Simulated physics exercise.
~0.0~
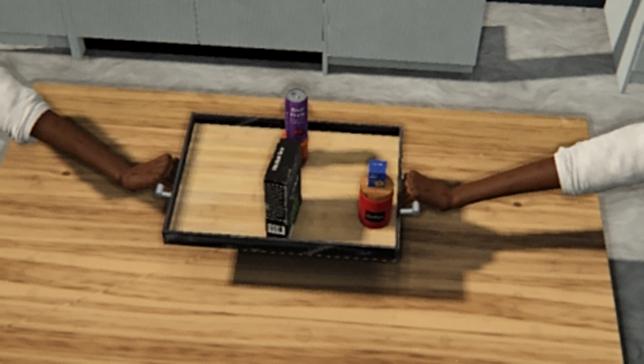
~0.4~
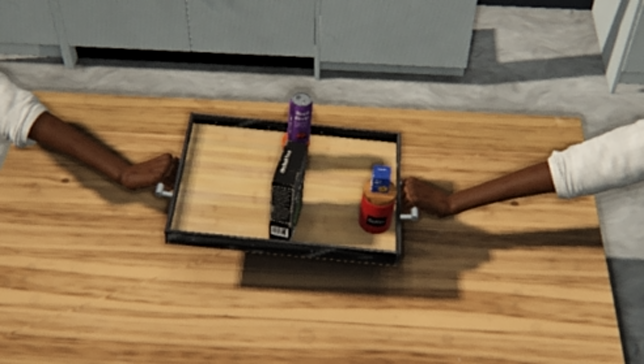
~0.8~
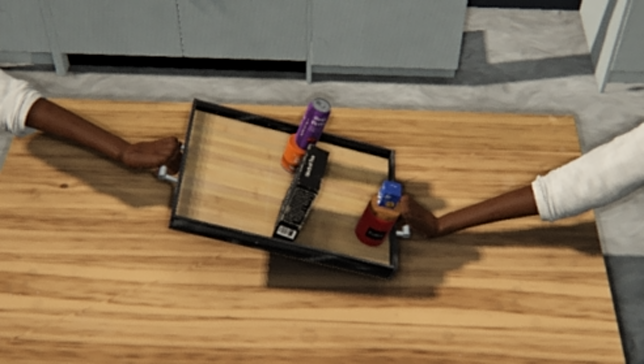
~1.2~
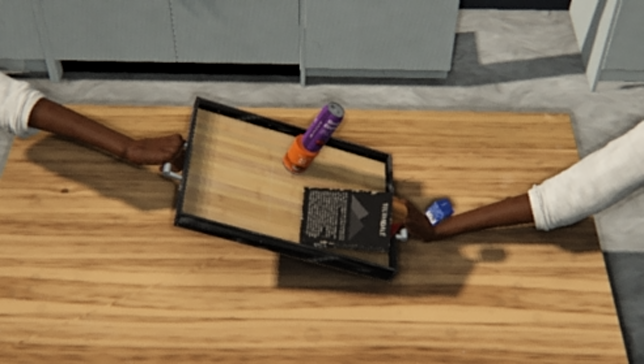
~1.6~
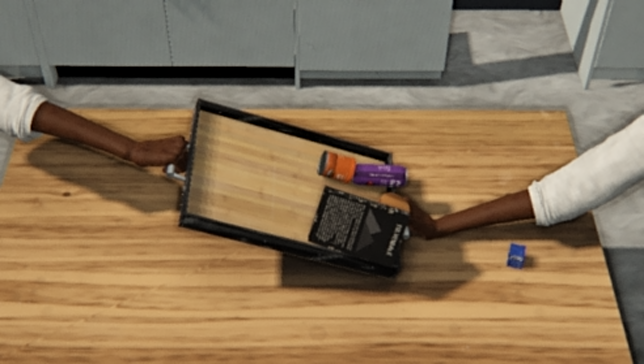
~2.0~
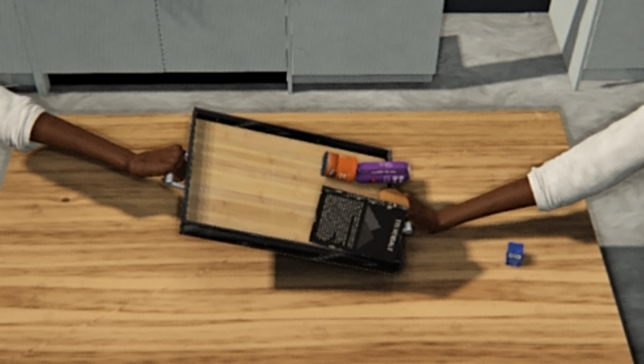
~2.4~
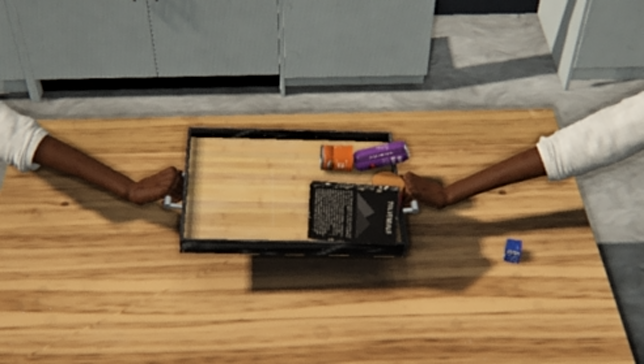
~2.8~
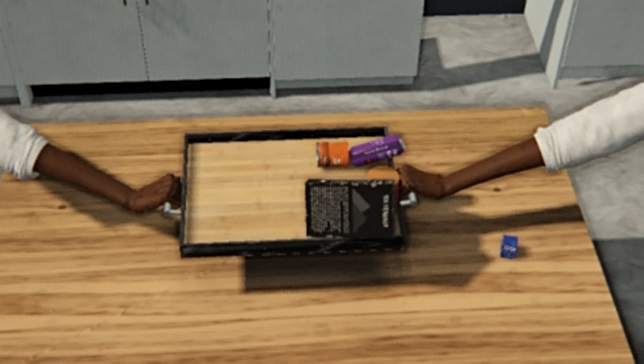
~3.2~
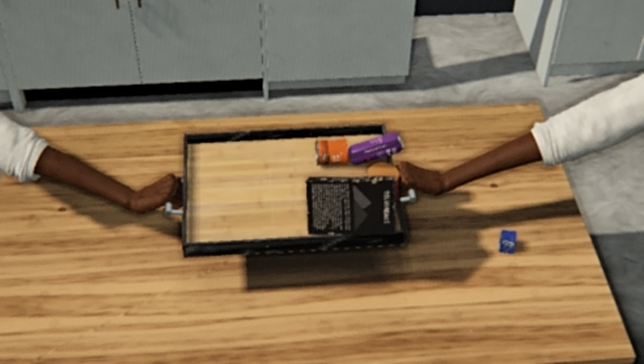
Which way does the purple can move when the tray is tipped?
The purple can moves to the right, ending up on its side near the right end of the tray.
Tray in two hands tipping right, spilling a blue carton and toppling black packet, purple can and orange tin, then levelling.
